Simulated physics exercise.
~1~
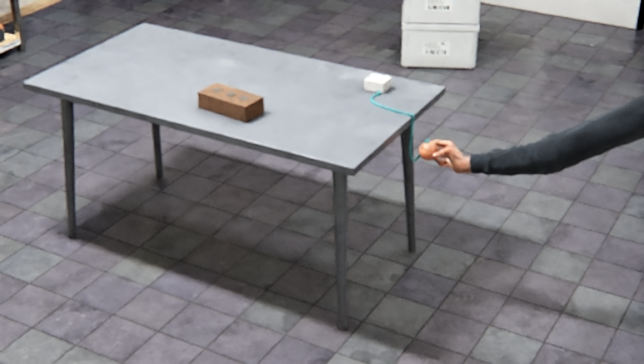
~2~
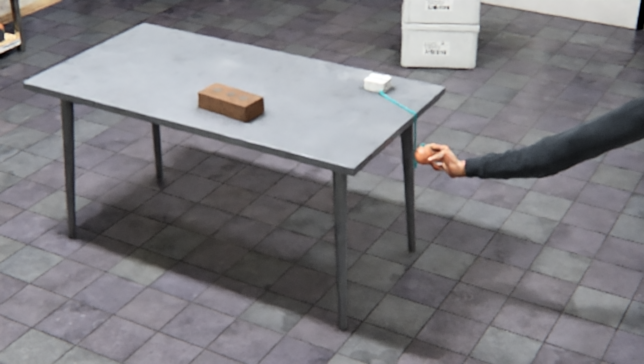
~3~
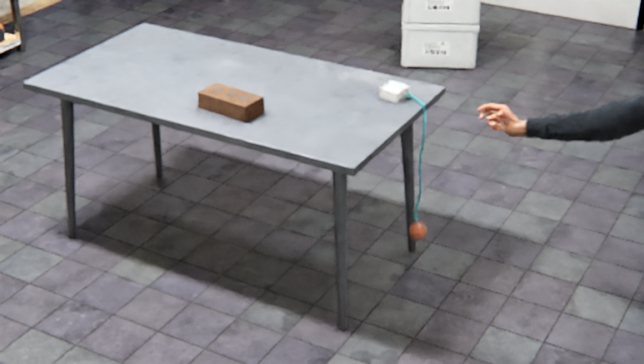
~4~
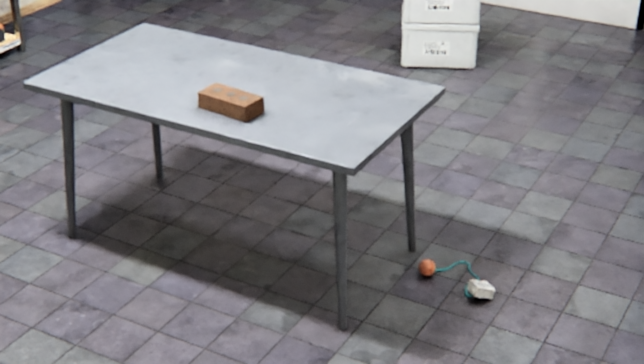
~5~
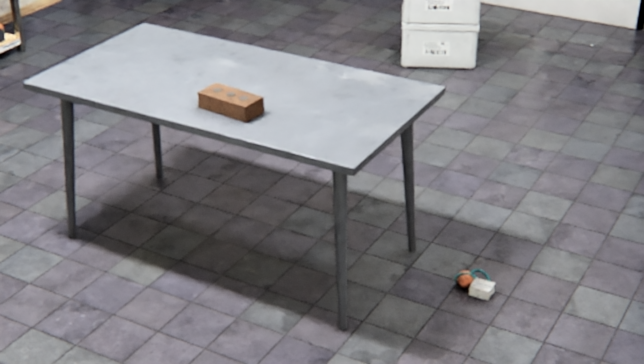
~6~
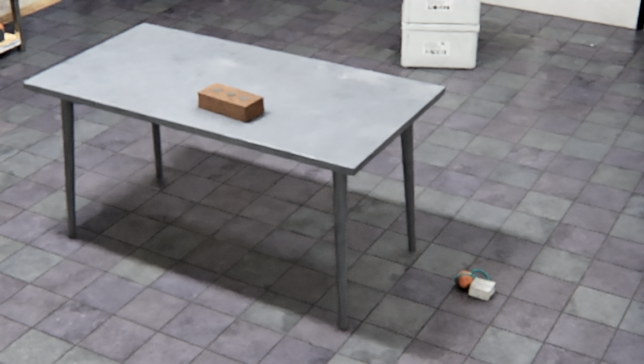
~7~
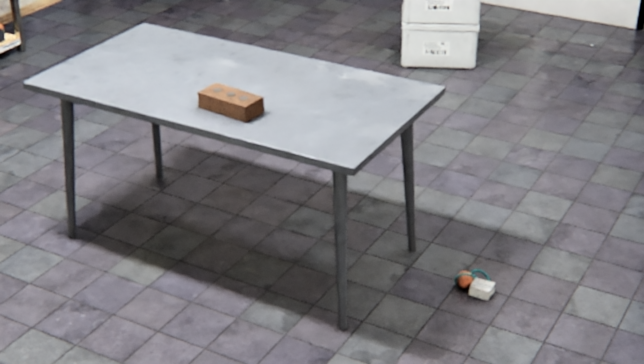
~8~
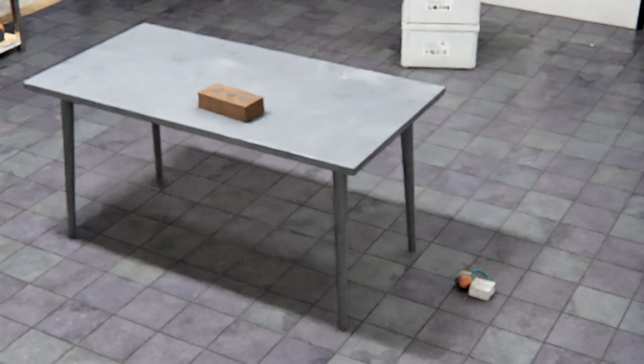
An orange ball on a teal shoelace is held by a dark-sleeved hand beyond the right end of a grey table, seen from above at an angle in a room with dark floor tiles. The lace runs to a small white box near the table's right corner, while a brown brick sits nearer the middle and white containers stand behind. The hand lets go and draws back, and the ball drops, tugging the box toward the edge. The box follows it down to the floor. Ball and box end up resting together right of the table, the brick unmoved.
